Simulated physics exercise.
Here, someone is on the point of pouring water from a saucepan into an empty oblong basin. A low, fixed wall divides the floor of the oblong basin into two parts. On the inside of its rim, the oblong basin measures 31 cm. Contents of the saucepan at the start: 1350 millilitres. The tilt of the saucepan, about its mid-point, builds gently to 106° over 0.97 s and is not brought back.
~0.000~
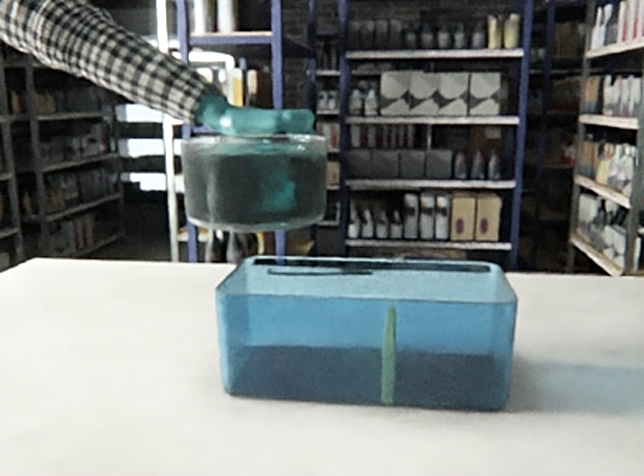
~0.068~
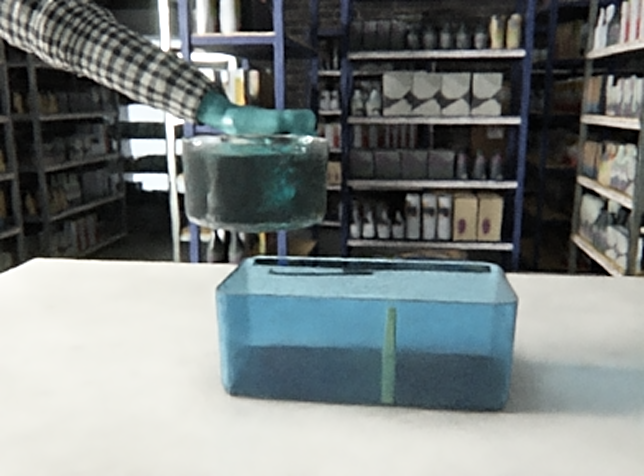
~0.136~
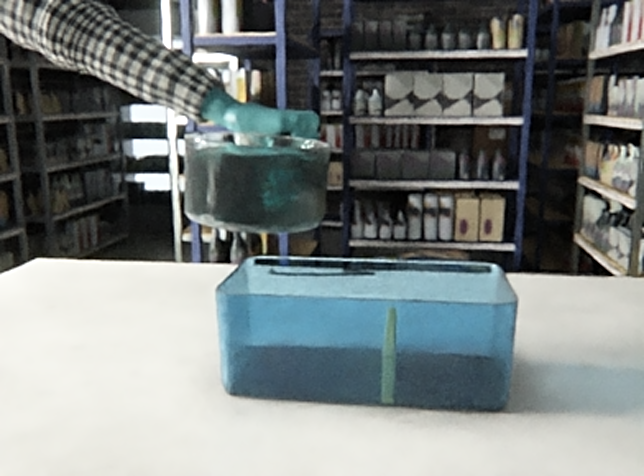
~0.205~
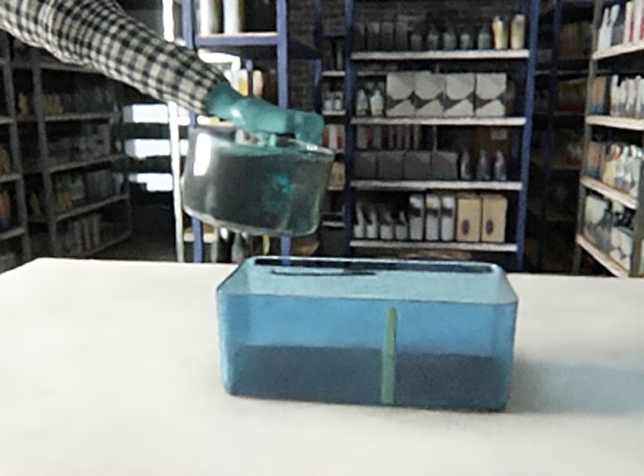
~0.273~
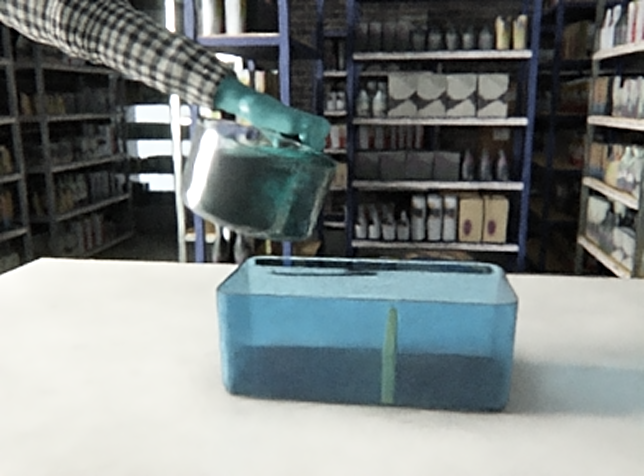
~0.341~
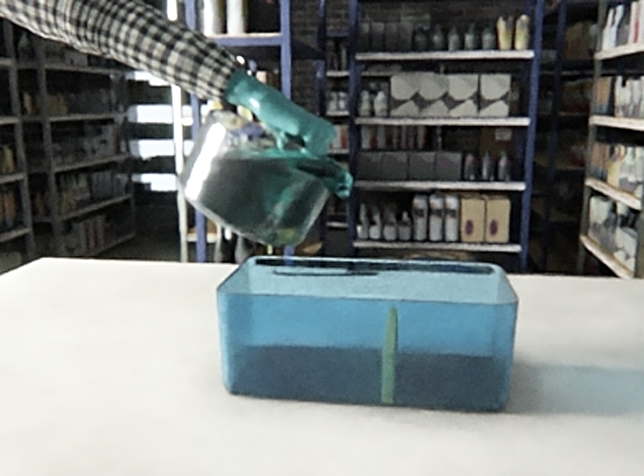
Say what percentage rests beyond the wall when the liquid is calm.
Roughly 33 per cent rests beyond the wall.
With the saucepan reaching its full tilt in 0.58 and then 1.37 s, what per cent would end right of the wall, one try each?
It comes to 20 per cent, and then 45 per cent.
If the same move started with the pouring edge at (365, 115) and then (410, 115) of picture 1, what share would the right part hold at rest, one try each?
I'd expect close to 65 per cent and then close to 75 per cent.
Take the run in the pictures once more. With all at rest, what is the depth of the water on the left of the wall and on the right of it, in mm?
Left 32 mm, right 26 mm.
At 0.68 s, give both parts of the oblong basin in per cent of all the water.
Left: Around 14. Right: Around 24.
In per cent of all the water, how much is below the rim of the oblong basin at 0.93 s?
Some 88 percent.
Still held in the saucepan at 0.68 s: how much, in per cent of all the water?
36 %.
By 0.68 s the tilt is 84° and 36 per cent is still to pour, 14 is left of the wall and 23 right of it.
By 0.93 s the tilt is 106° and 7 per cent is still to pour, 55 is left of the wall and 33 right of it.
By 1.19 s the tilt is 106° and 0 per cent is still to pour, 62 is left of the wall and 33 right of it.
By 1.47 s the tilt is 106° and 0 per cent is still to pour, 63 is left of the wall and 33 right of it.
At rest 63 per cent lies left of the wall, 33 right of it and 4 outside.
